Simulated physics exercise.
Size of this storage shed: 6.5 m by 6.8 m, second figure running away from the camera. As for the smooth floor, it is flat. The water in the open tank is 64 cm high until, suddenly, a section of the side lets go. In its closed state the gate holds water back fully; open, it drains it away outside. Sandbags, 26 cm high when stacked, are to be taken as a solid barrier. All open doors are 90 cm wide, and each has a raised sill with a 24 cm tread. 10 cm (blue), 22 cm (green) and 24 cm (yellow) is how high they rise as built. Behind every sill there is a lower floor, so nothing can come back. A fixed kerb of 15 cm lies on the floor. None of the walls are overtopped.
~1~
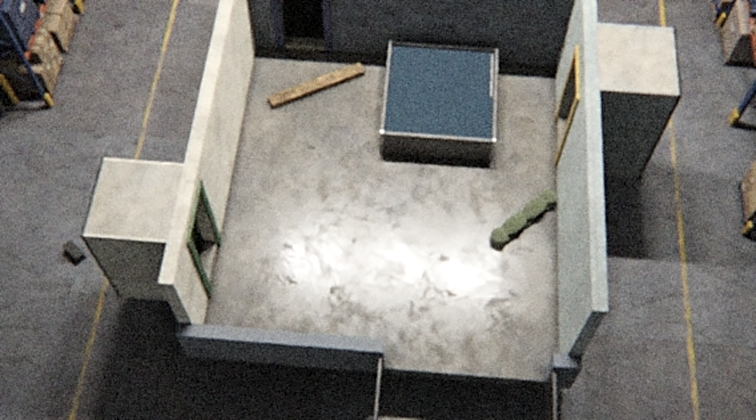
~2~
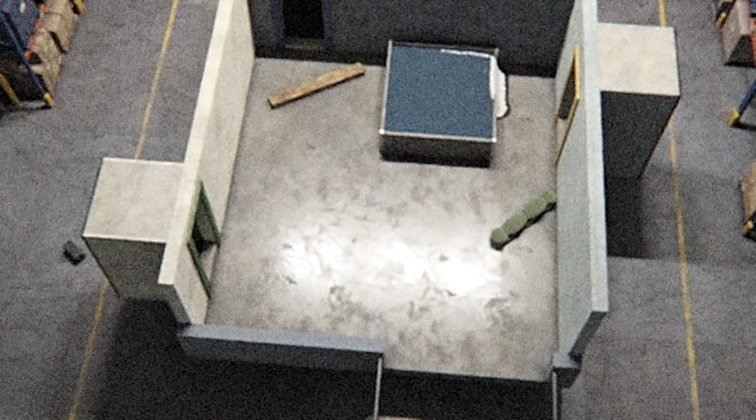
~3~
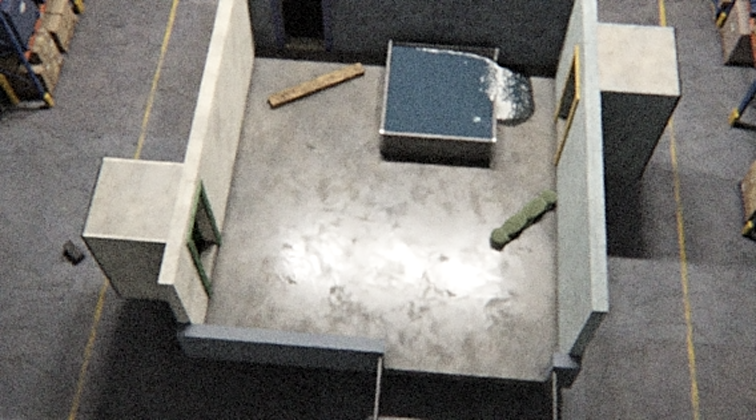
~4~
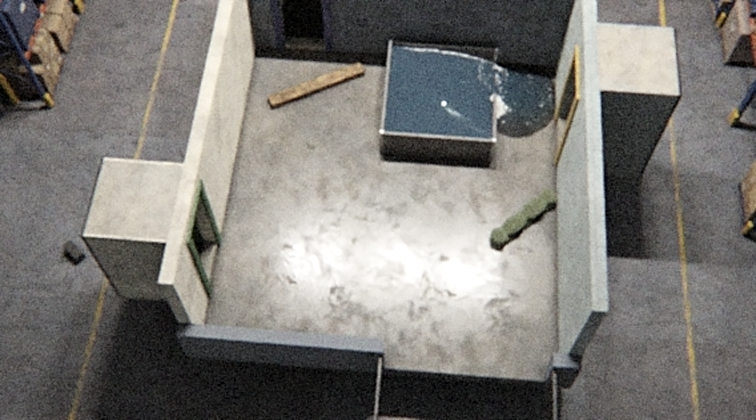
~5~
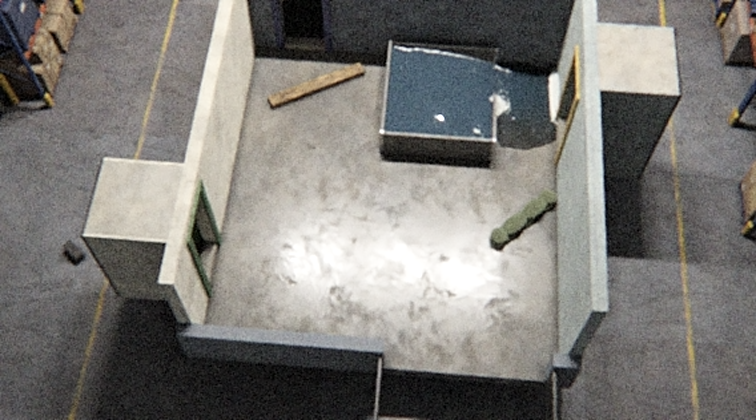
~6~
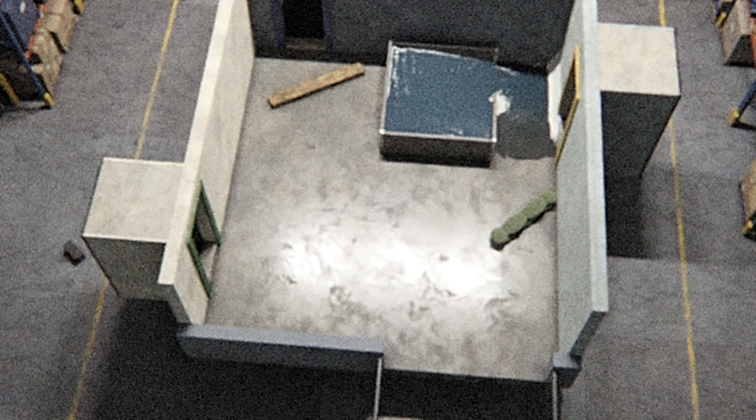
A roofless storage shed with pale walls and a smooth grey floor stands in a dim warehouse, seen from high above by a still camera. An open tank of dark blue water sits near the back wall, with a wooden plank to its left, a lumpy green object at lower right, and yellow and green doorframes. Water bursts through the tank's right side, foams, and spreads across the floor to the yellow door.
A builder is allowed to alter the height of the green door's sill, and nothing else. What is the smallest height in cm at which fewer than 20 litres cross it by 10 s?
About 9 cm.
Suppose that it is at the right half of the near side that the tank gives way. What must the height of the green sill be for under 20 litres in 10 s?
I'd say close to 6.5 cm.
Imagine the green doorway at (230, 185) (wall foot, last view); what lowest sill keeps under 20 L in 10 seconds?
Minimum: Close to 6.0 cm.
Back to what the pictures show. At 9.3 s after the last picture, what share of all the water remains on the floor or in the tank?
Something like 92 per cent of it remains.
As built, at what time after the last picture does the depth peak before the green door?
Peak time: Around 5.5 s.
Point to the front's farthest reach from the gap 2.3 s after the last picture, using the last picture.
Around (558, 322).
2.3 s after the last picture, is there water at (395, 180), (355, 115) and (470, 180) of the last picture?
In that order: Still dry, dry, under water.
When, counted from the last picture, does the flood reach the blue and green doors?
Times: Blue = 2.2 s, green = 4.0 s.
Then, 0.7 s after the last picture water covers 10 % of the floor, deepest (55 cm) near (530, 83); it has not reached the green door.
Then, 2.3 s after the last picture water covers 30 % of the floor, deepest (39 cm) near (548, 194); it has not reached the green door.
Then, 9.3 s after the last picture water covers 90 % of the floor, deepest (12 cm) near (548, 194); 9 cm at the green door, 0 litres in over its 22 cm sill.
At the green door as built, the water peaked near 15 cm, 5.5 s after the last picture.
Run again over the same 10 s with other heights there, 32 litres in over 8 cm, 6 litres over 11 cm. The limit of 20 litres is kept from about 9 cm up.
